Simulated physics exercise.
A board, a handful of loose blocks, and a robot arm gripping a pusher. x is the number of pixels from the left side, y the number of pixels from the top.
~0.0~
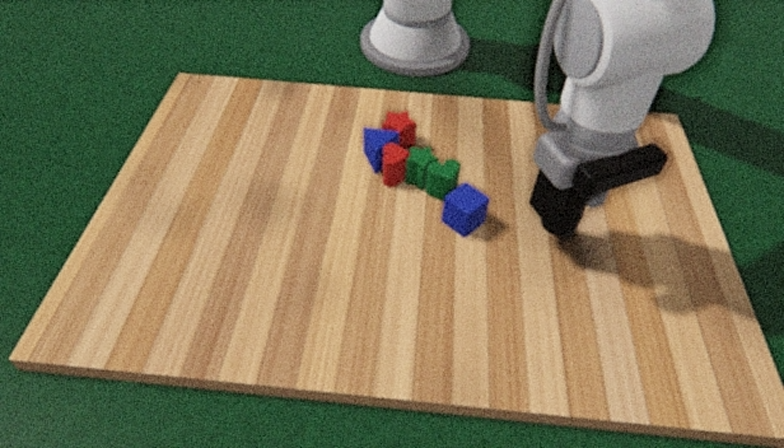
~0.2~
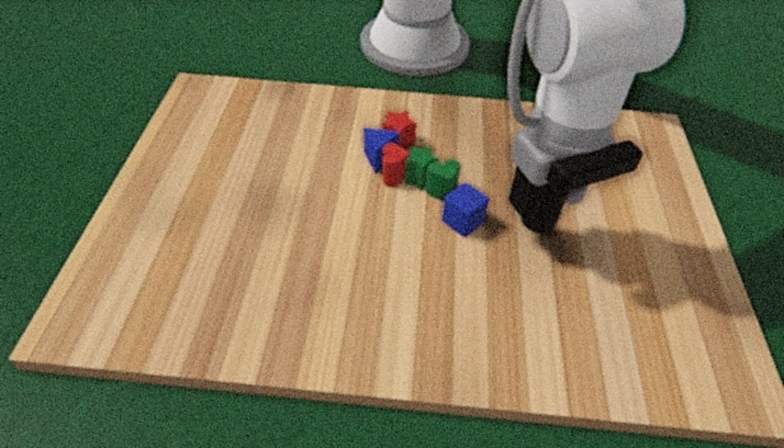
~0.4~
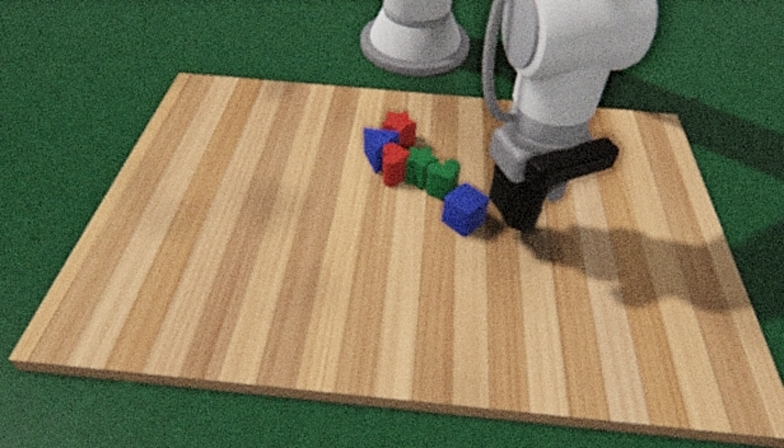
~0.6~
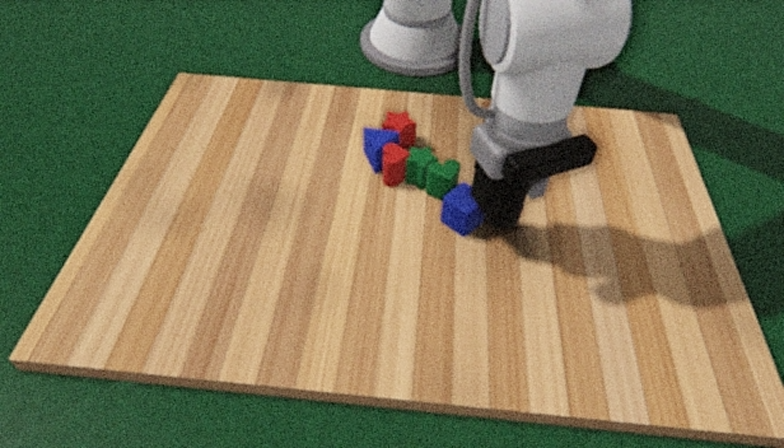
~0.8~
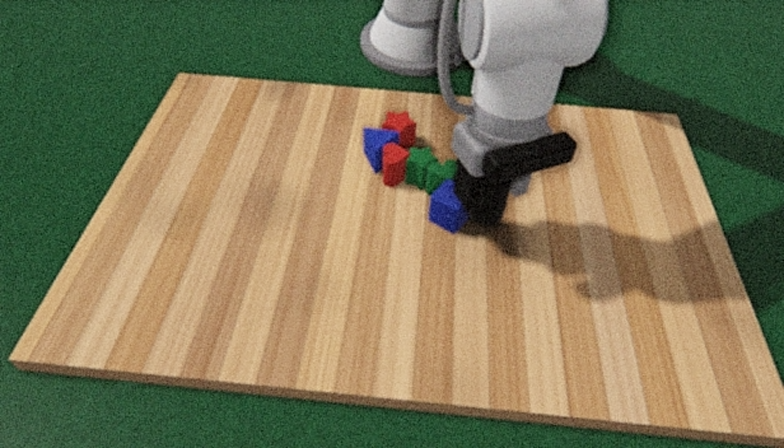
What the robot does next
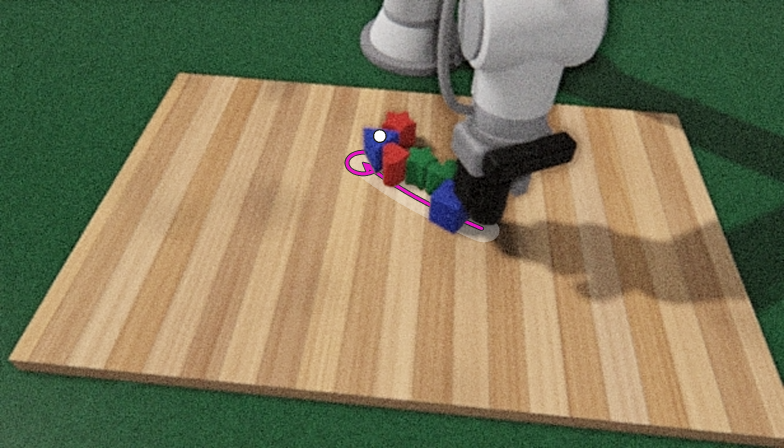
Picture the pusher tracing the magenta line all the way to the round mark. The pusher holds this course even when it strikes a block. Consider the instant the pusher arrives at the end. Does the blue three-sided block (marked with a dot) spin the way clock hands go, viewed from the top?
Yes, it checks out.
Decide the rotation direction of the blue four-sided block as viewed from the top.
Twists anticlockwise.
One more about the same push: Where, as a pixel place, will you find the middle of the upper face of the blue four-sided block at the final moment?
Roughly at (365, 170).
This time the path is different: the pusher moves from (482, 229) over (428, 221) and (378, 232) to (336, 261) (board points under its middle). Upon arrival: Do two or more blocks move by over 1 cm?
No, that is not how it ends up.
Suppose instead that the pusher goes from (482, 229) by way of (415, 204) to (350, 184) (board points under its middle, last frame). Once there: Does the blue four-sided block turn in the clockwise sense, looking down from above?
I expect not.
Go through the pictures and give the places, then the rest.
Tip of the pusher (558, 224), middles of tops, blue three-sided block (380, 136), red heart block (395, 153), green star-shaped block (422, 155), blue four-sided block (467, 197), in the first frame.
Pusher (538, 221), nothing pushed, in the second frame.
Pusher (519, 218), nothing pushed, in the third frame.
Pusher (502, 216), nothing pushed, in the fourth frame.
Pusher (485, 213), blue three-sided block (380, 136), red heart block (395, 153), green star-shaped block (422, 155), blue four-sided block (453, 194), in the fifth frame.
The line goes from (482, 229) through (416, 197) to (363, 163); the dot is on the blue three-sided block.
On the path given first. One third of the way, pusher (437, 192); blue three-sided block (377, 136); red heart block (393, 151), turned 15° anticlockwise; green star-shaped block (419, 149); blue four-sided block (404, 181), turned 35° anticlockwise.
Two thirds of the way, pusher (397, 170); blue three-sided block (371, 128), turned 10° clockwise; red heart block (383, 143); green star-shaped block (416, 147); blue four-sided block (367, 172), turned 80° anticlockwise.
At the end, pusher (363, 147); blue three-sided block (354, 106), turned 50° clockwise; red heart block (354, 122), turned 20° clockwise; green star-shaped block (413, 147), turned 30° clockwise; blue four-sided block (364, 171), turned 90° anticlockwise.
